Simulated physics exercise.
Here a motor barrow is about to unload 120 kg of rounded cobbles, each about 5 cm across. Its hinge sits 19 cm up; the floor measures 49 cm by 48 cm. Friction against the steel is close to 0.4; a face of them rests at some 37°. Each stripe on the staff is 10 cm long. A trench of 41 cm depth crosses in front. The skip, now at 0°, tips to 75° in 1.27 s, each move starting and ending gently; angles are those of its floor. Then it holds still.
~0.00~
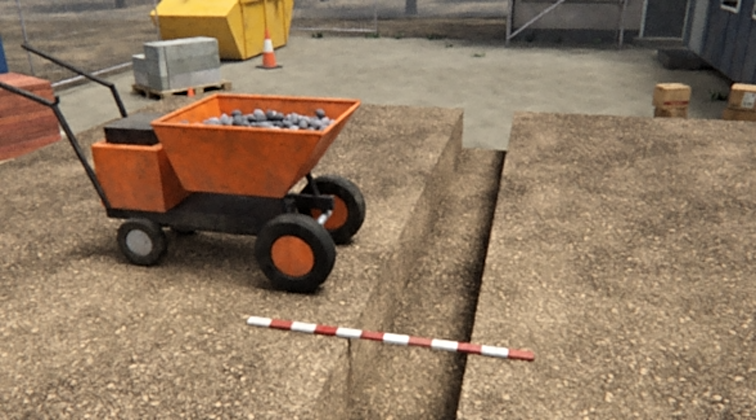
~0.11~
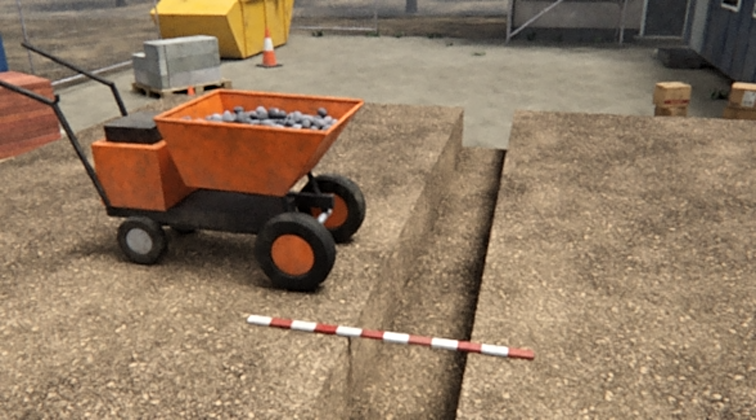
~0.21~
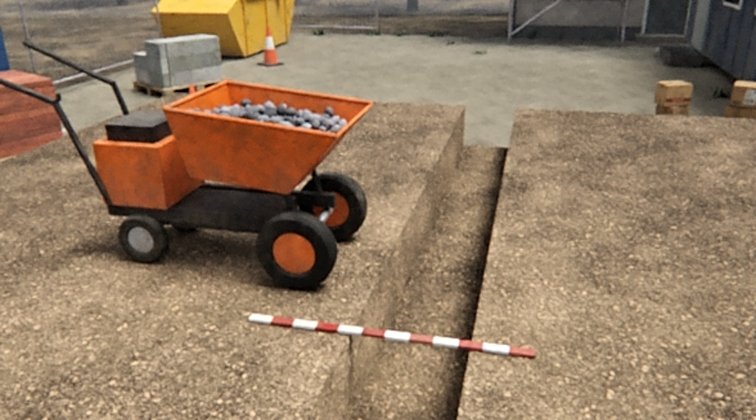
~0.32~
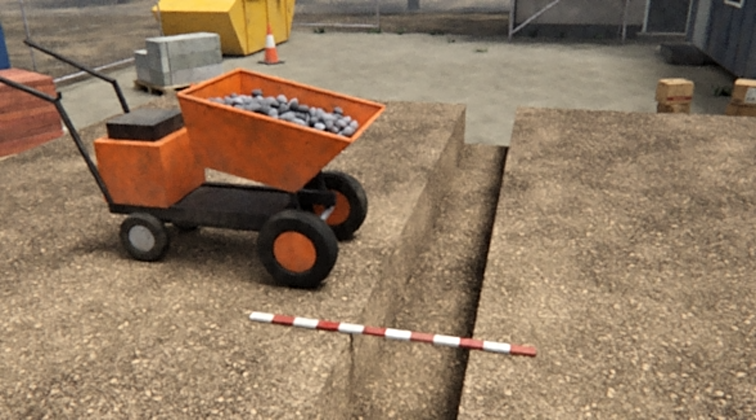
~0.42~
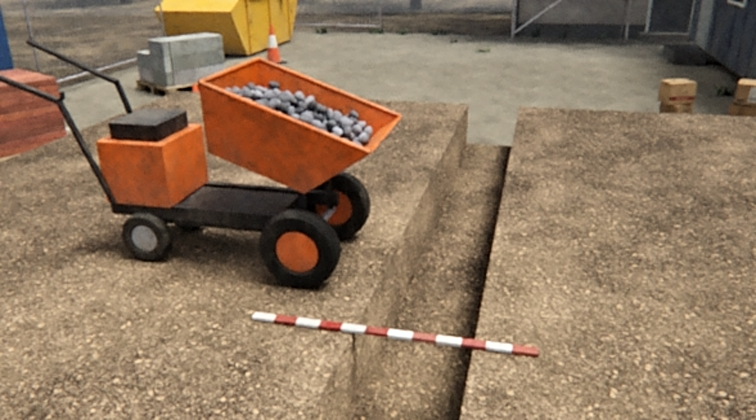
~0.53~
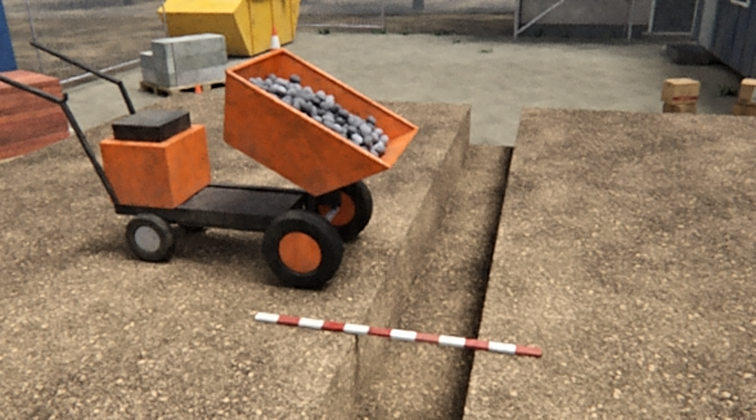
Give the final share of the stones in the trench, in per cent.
About 71 per cent.
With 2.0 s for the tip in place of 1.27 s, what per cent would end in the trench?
It would be near 75 per cent.
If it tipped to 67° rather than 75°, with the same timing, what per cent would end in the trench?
In that case some 70 per cent.
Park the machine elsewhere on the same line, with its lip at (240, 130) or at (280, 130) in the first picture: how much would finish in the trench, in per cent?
First some 100, then 100 per cent.
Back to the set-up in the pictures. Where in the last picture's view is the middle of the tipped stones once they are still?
Near (469, 332).
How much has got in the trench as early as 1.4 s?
Some 30 per cent.
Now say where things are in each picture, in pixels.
In the first frame, lip at (322, 134), floor tilted 0°, highest stones at (282, 119).
In the second frame, lip at (325, 134), floor tilted 1°, highest stones at (279, 116); the stones move at 0.2 m/s on average.
In the third frame, lip at (336, 136), floor tilted 6°, highest stones at (268, 111); the stones move at 0.4 m/s on average.
In the fourth frame, the skip is at 12°, its lip at (351, 142); the top of the load is at (258, 102); the stones move at 0.6 m/s on average.
In the fifth frame, lip at (370, 153), floor tilted 20°, highest stones at (258, 93); the stones move at 0.7 m/s on average.
In the sixth frame, the skip is at 28°, its lip at (389, 168); the top of the load is at (275, 85); the stones move at 0.8 m/s on average.
After 0.9 s the floor is at 63°; 100 % in the skip; the foremost stones are at (441, 208).
After 1.4 s the floor is at 75°; 55 % in the skip, 28 % in the trench, 17 % past the trench; the foremost stones are at (549, 300).
After 1.7 s the floor is at 75°; 23 % in the skip, 48 % in the trench, 29 % past the trench; the foremost stones are at (643, 310).
After 3.7 s the floor is at 75°; 0 % in the skip, 71 % in the trench, 29 % past the trench; the foremost stones are at (697, 320).
